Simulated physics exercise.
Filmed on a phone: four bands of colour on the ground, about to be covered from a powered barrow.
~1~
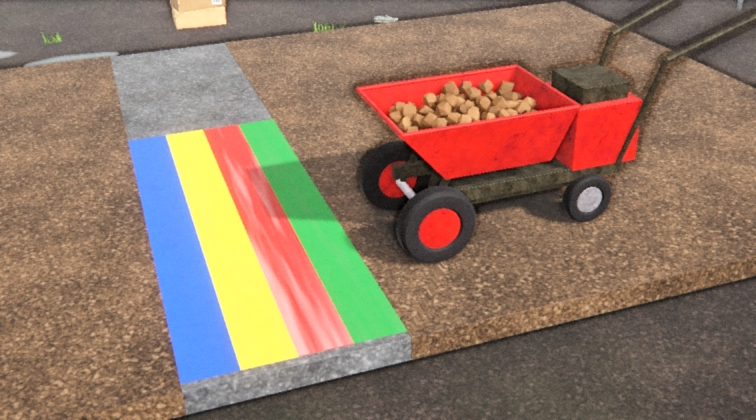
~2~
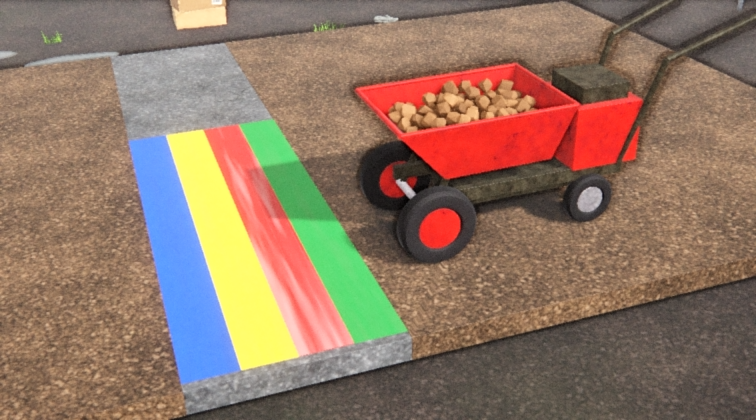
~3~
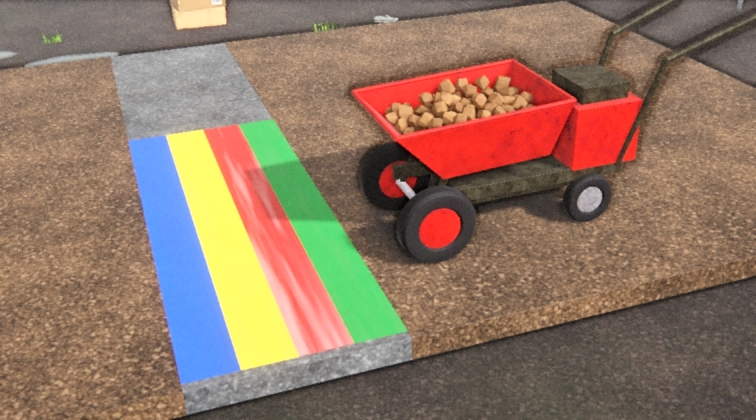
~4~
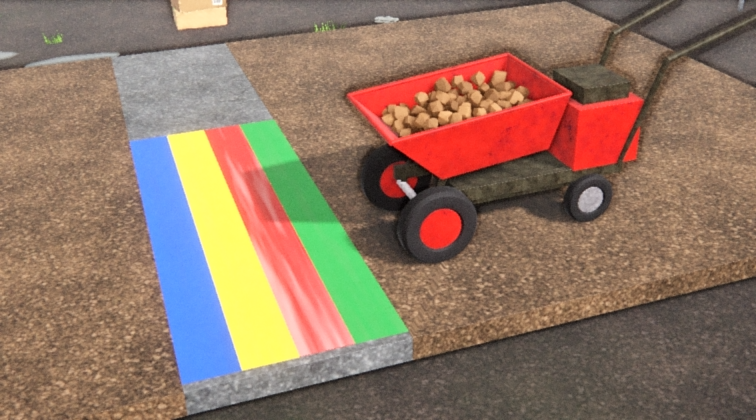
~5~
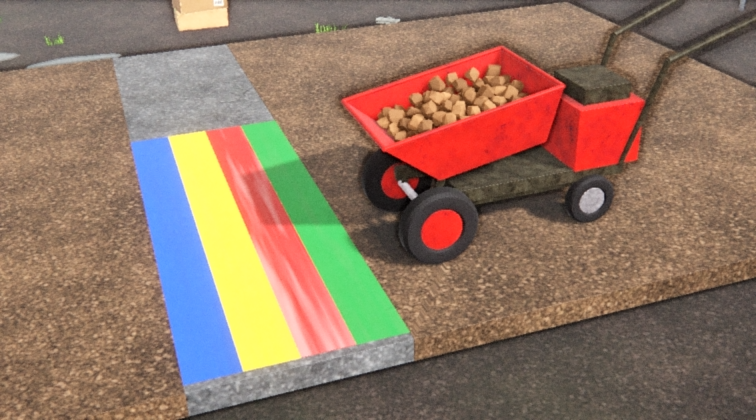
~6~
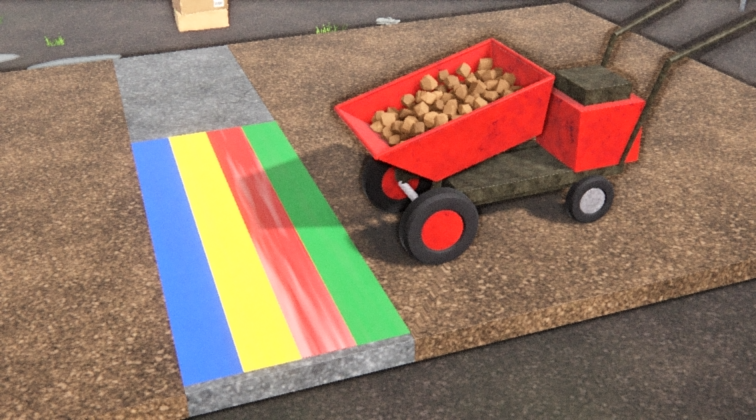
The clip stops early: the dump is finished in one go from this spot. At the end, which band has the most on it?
Most covered: The red band.
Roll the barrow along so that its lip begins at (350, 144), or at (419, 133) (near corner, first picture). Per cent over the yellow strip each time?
The first gives 40 %, the second 20 %.
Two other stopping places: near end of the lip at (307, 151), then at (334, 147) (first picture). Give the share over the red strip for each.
First some 0, then 0 per cent.
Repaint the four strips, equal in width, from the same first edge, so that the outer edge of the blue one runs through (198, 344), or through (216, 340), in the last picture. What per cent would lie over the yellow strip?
Near 30 % and 30 %.
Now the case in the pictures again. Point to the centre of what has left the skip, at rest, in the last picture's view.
Around (260, 257).
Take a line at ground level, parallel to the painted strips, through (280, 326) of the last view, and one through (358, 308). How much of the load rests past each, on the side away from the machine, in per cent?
In turn 40 and 100 in a hundred.
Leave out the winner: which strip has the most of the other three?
Second comes that yellow strip.
Soon, skip tipped steeply; all in the skip.
A while on, skip tipped steeply; most in the skip; a stray few over the green strip; about a quarter over the red strip; a stray few over the yellow strip; a stray few falling.
Towards the end, skip tipped right over; a small part in the skip; a small part over the green strip; about a third over the red strip; about a quarter over the yellow strip; a small part over the blue strip; a stray few off the paint.
Finally, skip tipped right over; a stray few in the skip; a small part over the green strip; about a third over the red strip; about a quarter over the yellow strip; about a quarter over the blue strip; a small part off the paint.
